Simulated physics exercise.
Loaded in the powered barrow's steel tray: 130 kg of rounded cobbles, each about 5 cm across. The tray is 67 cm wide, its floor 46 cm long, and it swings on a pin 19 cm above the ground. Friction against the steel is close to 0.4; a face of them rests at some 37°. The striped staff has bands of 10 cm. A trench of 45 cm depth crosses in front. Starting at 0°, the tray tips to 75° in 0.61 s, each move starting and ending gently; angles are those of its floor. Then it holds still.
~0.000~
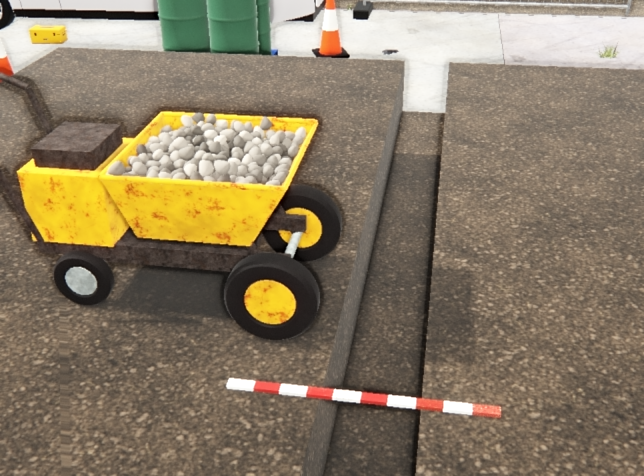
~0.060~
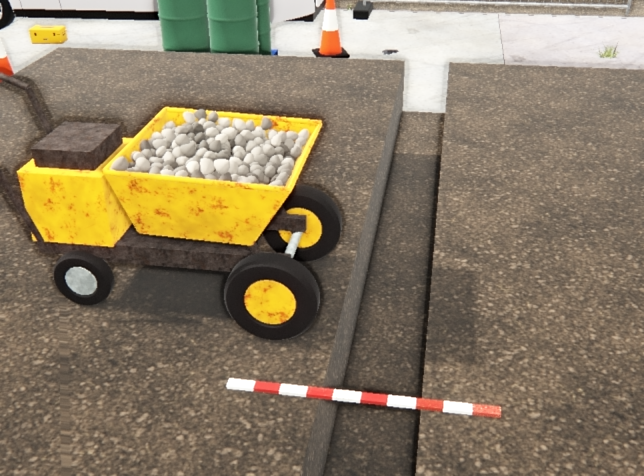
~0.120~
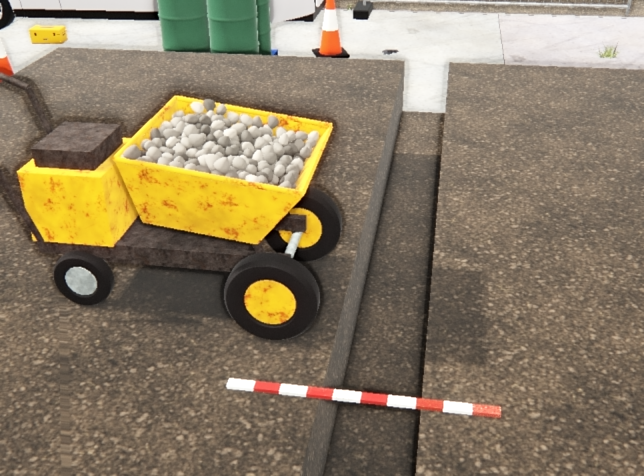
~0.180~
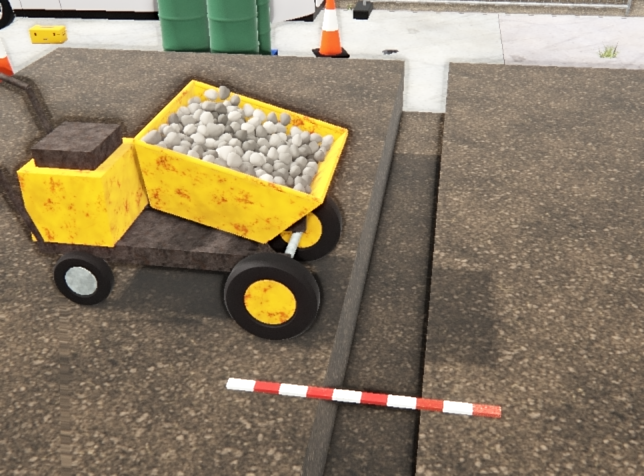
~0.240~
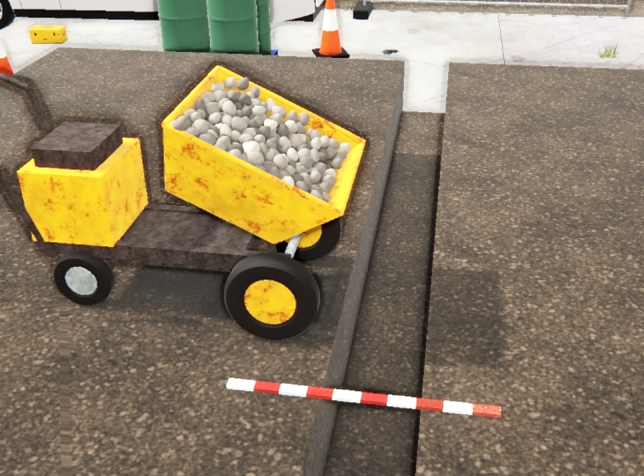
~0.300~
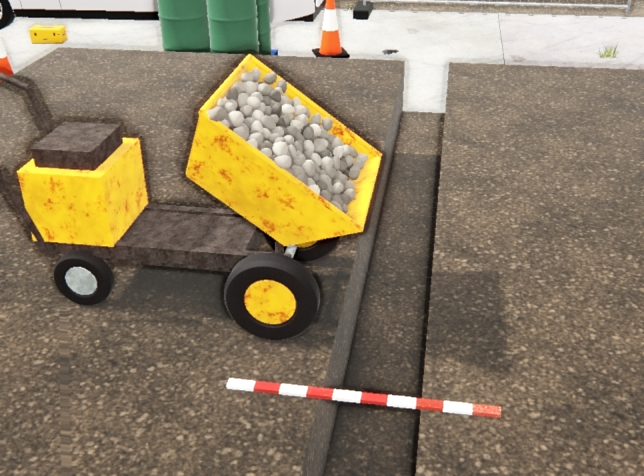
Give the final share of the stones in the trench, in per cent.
Close to 22 in a hundred.
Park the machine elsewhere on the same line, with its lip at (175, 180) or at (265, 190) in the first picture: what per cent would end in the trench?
First some 90, then 35 per cent.
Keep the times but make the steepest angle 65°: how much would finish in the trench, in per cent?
In that case some 20 per cent.
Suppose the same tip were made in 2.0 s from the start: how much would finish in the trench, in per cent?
It would be near 50 per cent.
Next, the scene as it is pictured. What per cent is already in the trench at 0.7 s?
Some 5 per cent.
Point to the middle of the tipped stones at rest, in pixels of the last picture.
Near (495, 307).
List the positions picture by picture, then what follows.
In the first frame, the tray is at 0°, its lip at (285, 190); the top of the load is at (212, 129).
The second frame shows lip at (290, 191), floor tilted 2°, highest stones at (197, 126); the stones move at 0.5 m/s on average.
In the third frame, the tray is at 8°, its lip at (303, 194); the top of the load is at (200, 117); the stones move at 1.0 m/s on average.
The fourth frame shows lip at (321, 202), floor tilted 16°, highest stones at (203, 107); the stones move at 1.3 m/s on average.
In the fifth frame, the tray is at 26°, its lip at (342, 214); the top of the load is at (223, 94); the stones move at 1.5 m/s on average.
In the sixth frame, the tray is at 37°, its lip at (362, 230); the top of the load is at (251, 86); the stones move at 1.6 m/s on average.
After 0.5 s the floor is at 64°; 100 % in the tray; the foremost stones are at (391, 233).
After 0.7 s the floor is at 75°; 58 % in the tray, 3 % in the trench, 39 % past the trench; the foremost stones are at (506, 303).
After 1.1 s the floor is at 75°; 14 % in the tray, 7 % in the trench, 79 % past the trench; the foremost stones are past the picture's edge.
After 3.0 s the floor is at 75°; 0 % in the tray, 22 % in the trench, 78 % past the trench; the foremost stones are past the picture's edge.
